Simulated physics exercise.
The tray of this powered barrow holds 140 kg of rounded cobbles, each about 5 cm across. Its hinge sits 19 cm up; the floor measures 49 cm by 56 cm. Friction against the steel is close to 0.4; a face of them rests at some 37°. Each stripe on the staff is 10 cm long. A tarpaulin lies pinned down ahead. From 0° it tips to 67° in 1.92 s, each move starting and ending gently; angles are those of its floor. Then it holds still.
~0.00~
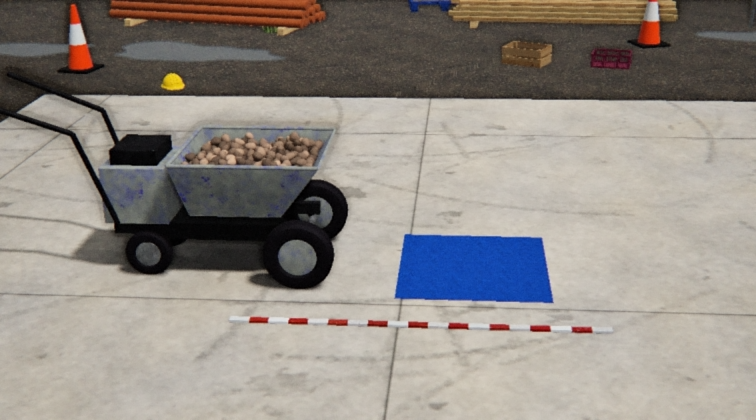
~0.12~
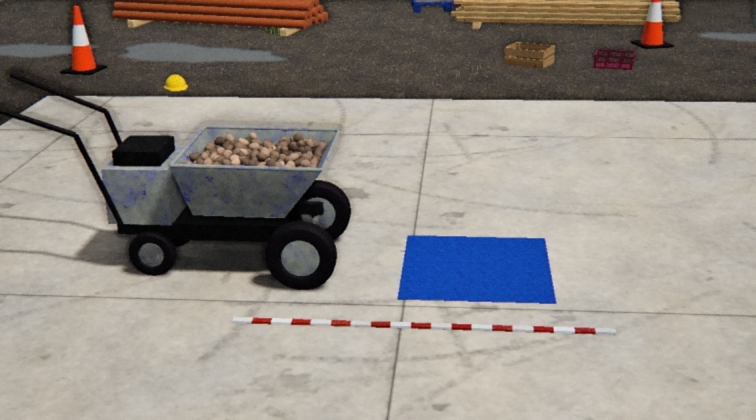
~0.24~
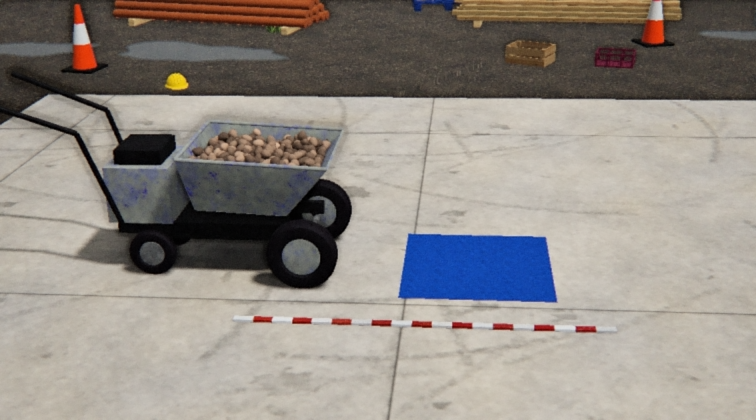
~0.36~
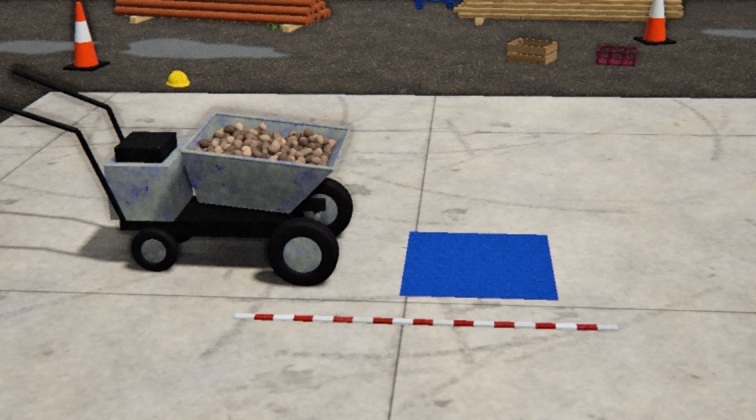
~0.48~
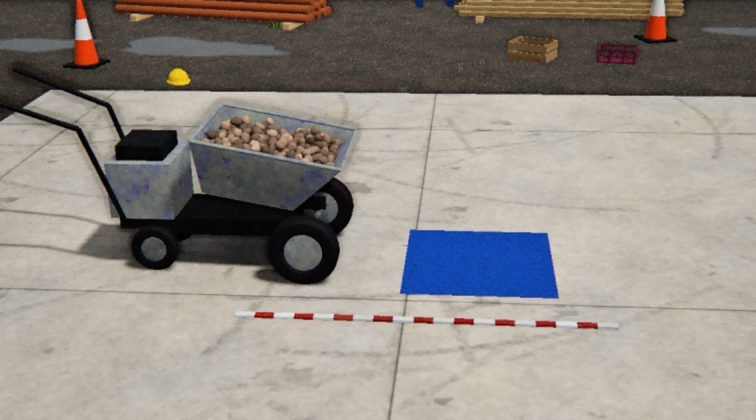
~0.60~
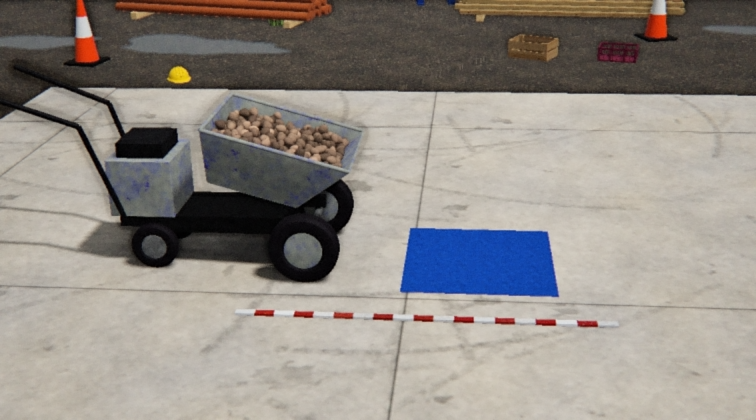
A pale concrete yard, seen from the side and slightly above, meets a strip of dark ground with puddles, stacked pipes and timber, crates and two orange cones. A grey barrow with black handles and wheels stands at left, loaded with brown stones, near a blue tarpaulin and a red-and-white staff. The tray slowly tilts up at its left end, carrying the stones, while the view shifts very slightly.
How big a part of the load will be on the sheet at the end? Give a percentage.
Roughly 70 per cent ends on the sheet.
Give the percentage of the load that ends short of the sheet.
About 15 per cent.
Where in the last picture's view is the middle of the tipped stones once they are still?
Their middle is at about (437, 249).
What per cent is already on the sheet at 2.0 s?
About 40 per cent by then.
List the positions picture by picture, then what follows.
In the first picture, lip at (318, 169), floor tilted 0°, highest stones at (261, 146).
In the second picture, the tray is at 1°, its lip at (322, 170); the top of the load is at (265, 146); the stones move at 0.1 m/s on average.
In the third picture, the tray is at 3°, its lip at (326, 170); the top of the load is at (263, 143); the stones move at 0.2 m/s on average.
In the fourth picture, the tray is at 6°, its lip at (333, 169); the top of the load is at (242, 136); the stones move at 0.3 m/s on average.
In the fifth picture, the tray is at 10°, its lip at (341, 170); the top of the load is at (243, 129); the stones move at 0.3 m/s on average.
In the sixth picture, lip at (349, 172), floor tilted 16°, highest stones at (251, 121); the stones move at 0.4 m/s on average.
After 1.4 s the floor is at 57°; 99 % in the tray; the foremost stones are at (404, 209).
After 2.0 s the floor is at 67°; 60 % in the tray, 38 % on the sheet, 2 % off the sheet elsewhere; the foremost stones are at (507, 268).
After 2.4 s the floor is at 67°; 37 % in the tray, 2 % short of the sheet, 54 % on the sheet, 8 % off the sheet elsewhere; the foremost stones are at (566, 262).
After 4.3 s the floor is at 67°; 0 % in the tray, 16 % short of the sheet, 70 % on the sheet, 14 % off the sheet elsewhere; the foremost stones are at (597, 254).
